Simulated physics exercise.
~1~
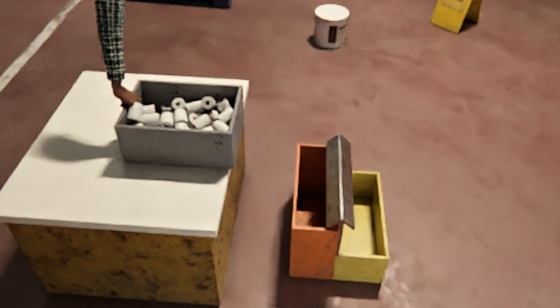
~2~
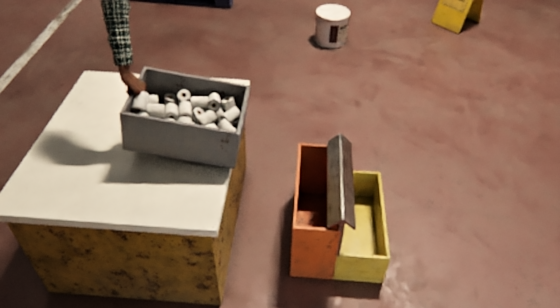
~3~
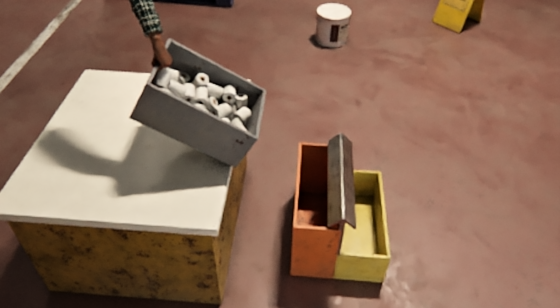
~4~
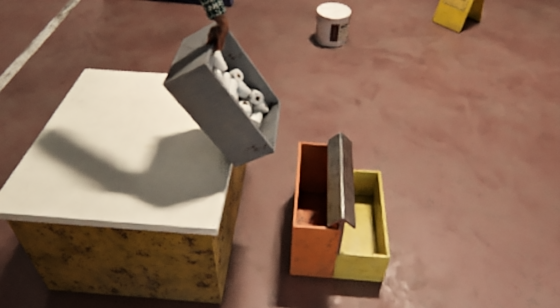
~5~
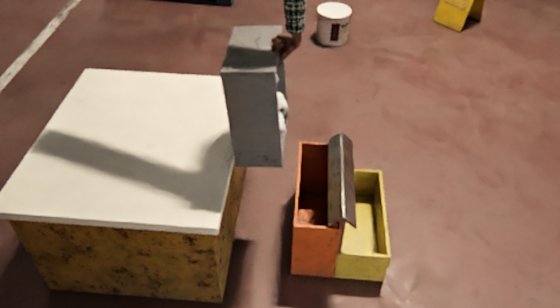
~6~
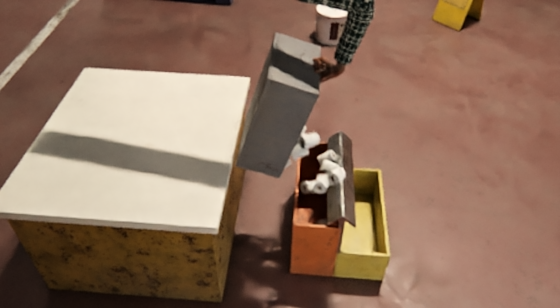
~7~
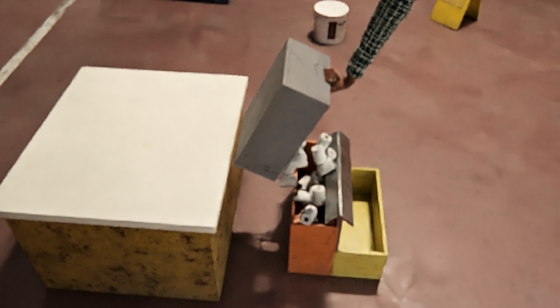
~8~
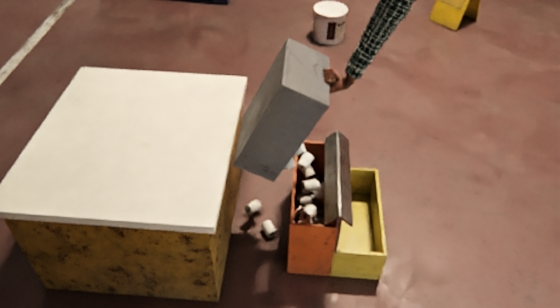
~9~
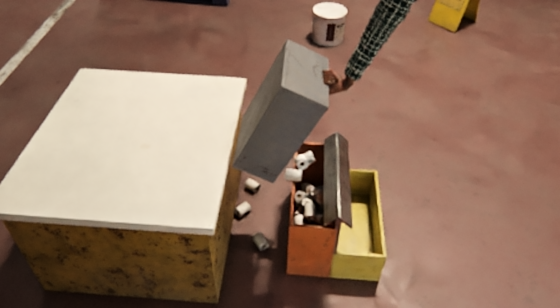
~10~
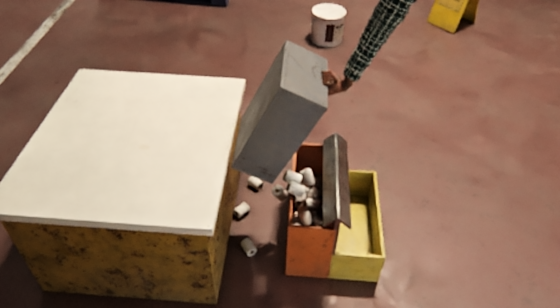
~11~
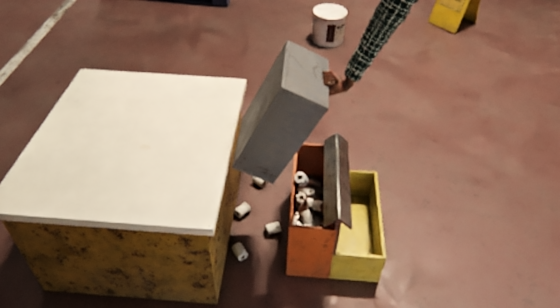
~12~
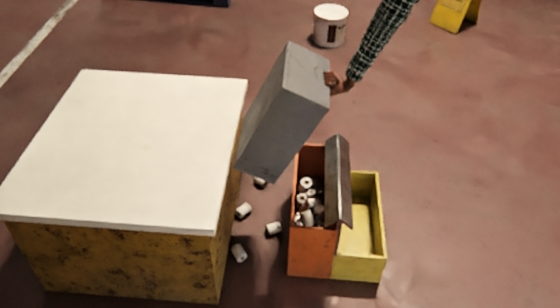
The video shows a hand tipping a grey crate of loose white rolls off a bench's right edge until it hangs steeply tilted, spilling most into an orange tote beside an empty yellow box, while a few drop onto the floor between bench and tote and stay there.
